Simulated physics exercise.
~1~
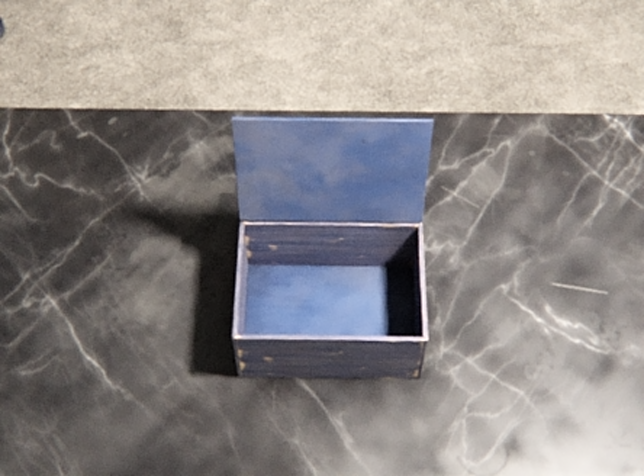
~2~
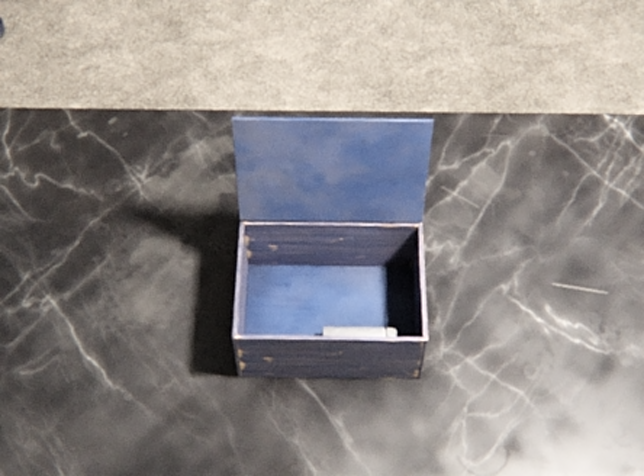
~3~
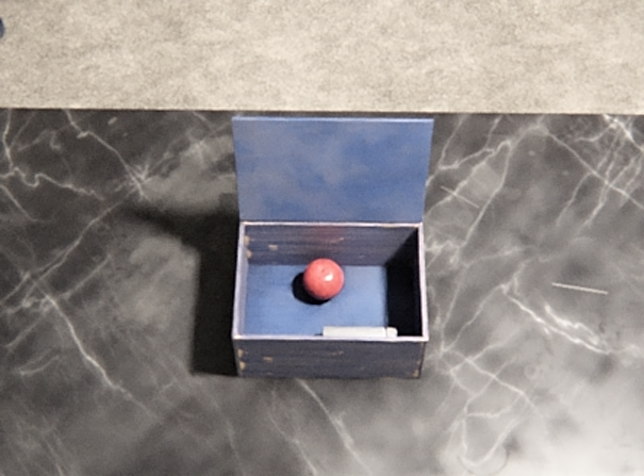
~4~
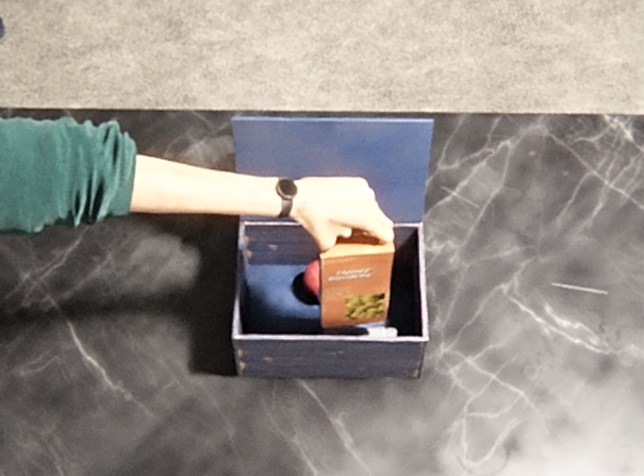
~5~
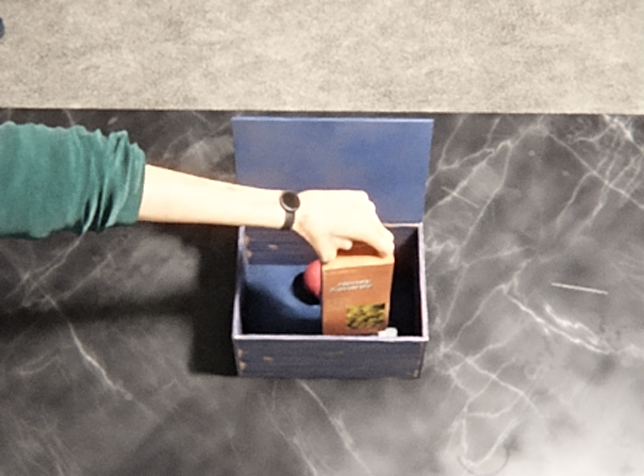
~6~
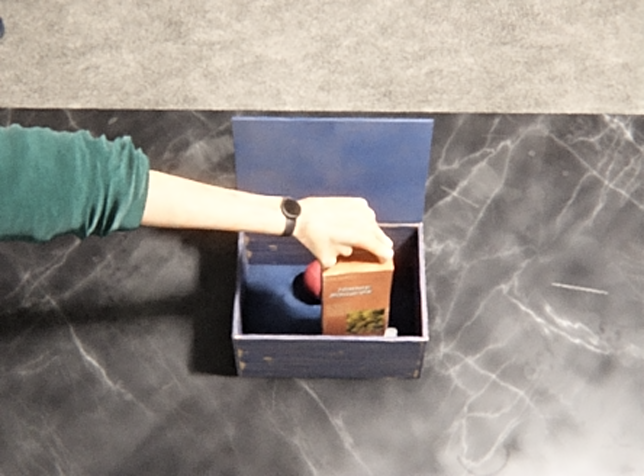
In an open blue box on a dark marbled surface, a white object appeared, then a red apple, before a hand from the left lowered an orange packet slightly inside, beside the apple.
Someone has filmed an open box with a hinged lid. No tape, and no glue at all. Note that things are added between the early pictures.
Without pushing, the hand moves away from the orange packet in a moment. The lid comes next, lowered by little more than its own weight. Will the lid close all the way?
No, the lid stays propped open.
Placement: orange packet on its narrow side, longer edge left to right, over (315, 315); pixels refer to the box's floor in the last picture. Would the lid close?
After that, the lid lies down snugly.
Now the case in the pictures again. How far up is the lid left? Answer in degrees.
The answer is about 80 degrees.
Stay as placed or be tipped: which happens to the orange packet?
Result: The orange packet leans over.
Then, 0.30 s after the last picture, orange packet tipped 23° from how it was near (354, 290); grey shaker rolled a little.
Then, 0.40 s after the last picture, orange packet tipped 49° from how it was near (354, 278); grey shaker rolled a little.
Then, 0.50 s after the last picture, orange packet tipped 53° from how it was near (348, 278); grey shaker rolled about its own width.
Then, 1.10 s after the last picture, lid starting down; orange packet tipped 53° from how it was near (350, 278); grey shaker rolled about its own width.
At rest, lid 81° above the rim; tipped over in the box, orange packet; the other 2 in place. Seen from the same camera at the end, orange packet near (350, 278).
